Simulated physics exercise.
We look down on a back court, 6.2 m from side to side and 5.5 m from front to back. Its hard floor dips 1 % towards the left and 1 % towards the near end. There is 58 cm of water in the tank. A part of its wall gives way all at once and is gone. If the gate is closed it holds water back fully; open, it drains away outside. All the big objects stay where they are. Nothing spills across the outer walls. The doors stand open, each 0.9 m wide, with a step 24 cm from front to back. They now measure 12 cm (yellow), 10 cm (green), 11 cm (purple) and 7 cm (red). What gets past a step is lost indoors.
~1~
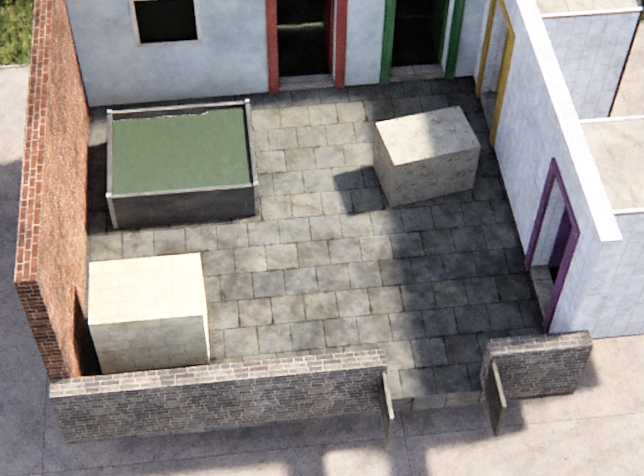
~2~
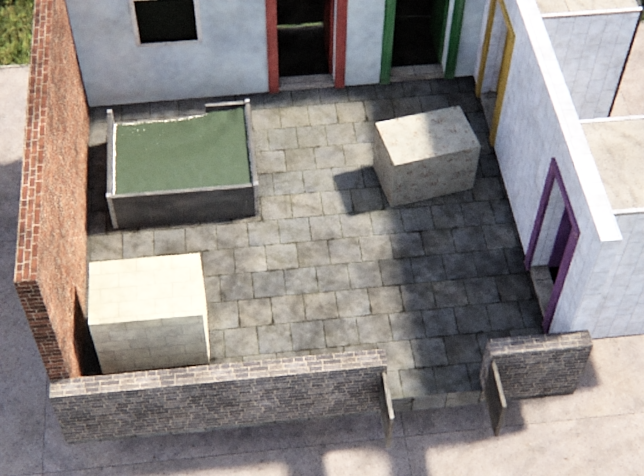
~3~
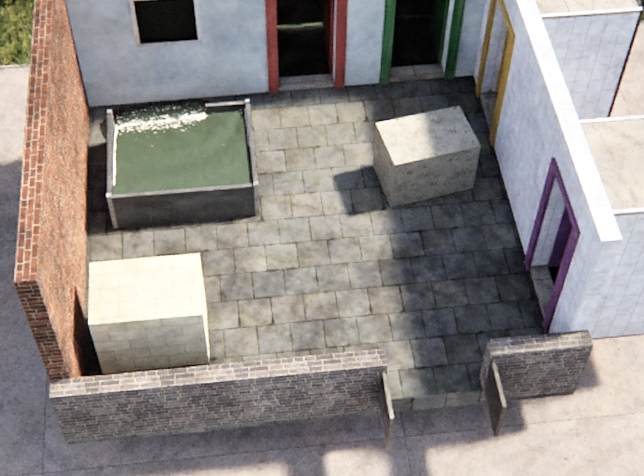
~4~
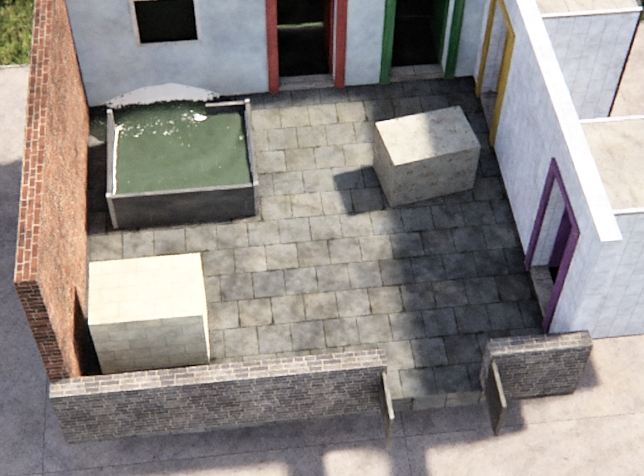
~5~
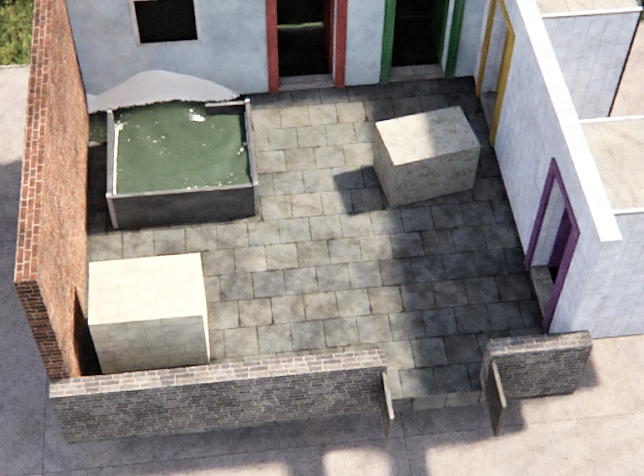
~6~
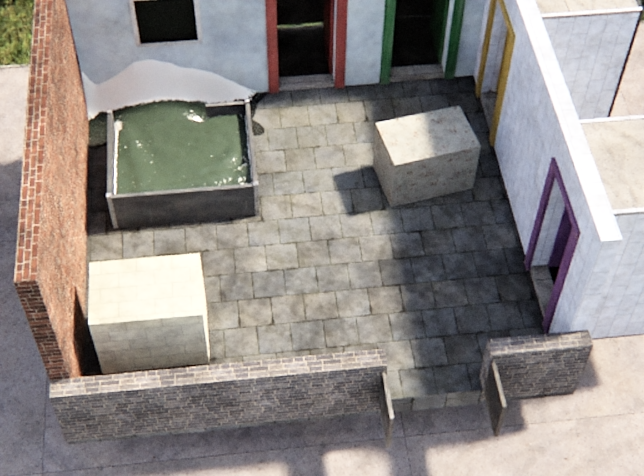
A paved court, seen from high above its near end, is enclosed by a red-brick wall on the left, pale walls behind and right, and a low grey brick wall in front. A dark tank of green water stands at back left, with two pale blocks and red, green, yellow and purple doorways around. The tank's far side opens, and water pours out behind it, foaming white and spreading sideways along the back wall, while the camera stays still.
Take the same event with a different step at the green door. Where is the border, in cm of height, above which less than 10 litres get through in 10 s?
At least 7 cm or so.
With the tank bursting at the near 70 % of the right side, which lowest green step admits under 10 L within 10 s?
About 14.0 cm.
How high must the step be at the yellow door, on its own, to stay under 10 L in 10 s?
Roughly 15 cm at yellow.
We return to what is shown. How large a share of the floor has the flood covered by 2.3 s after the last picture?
Some 45 per cent of it.
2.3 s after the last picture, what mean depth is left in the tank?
Roughly 24 cm on average.
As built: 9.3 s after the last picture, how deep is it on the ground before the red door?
Some 3.5 cm.
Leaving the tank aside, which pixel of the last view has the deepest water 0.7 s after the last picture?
Around (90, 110).
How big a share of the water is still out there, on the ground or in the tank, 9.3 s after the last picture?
About 92 per cent.
Then, 0.7 s after the last picture water covers 15 % of the floor, deepest (57 cm) near (90, 110); it has not reached the green door.
Then, 2.3 s after the last picture water covers 45 % of the floor, deepest (38 cm) near (84, 414); 3 cm at the green door, 0 litres in over its 10 cm step.
Then, 9.3 s after the last picture water covers 95 % of the floor, deepest (11 cm) near (90, 110); 6 cm at the green door, 2 litres in over its 10 cm step.
At the green door as built, the water peaked near 9 cm, 5.1 s after the last picture.
Run again over the same 10 s with other heights there, 17 litres in over 6 cm, 5 litres over 8 cm. The limit of 10 litres is kept from about 7 cm up.
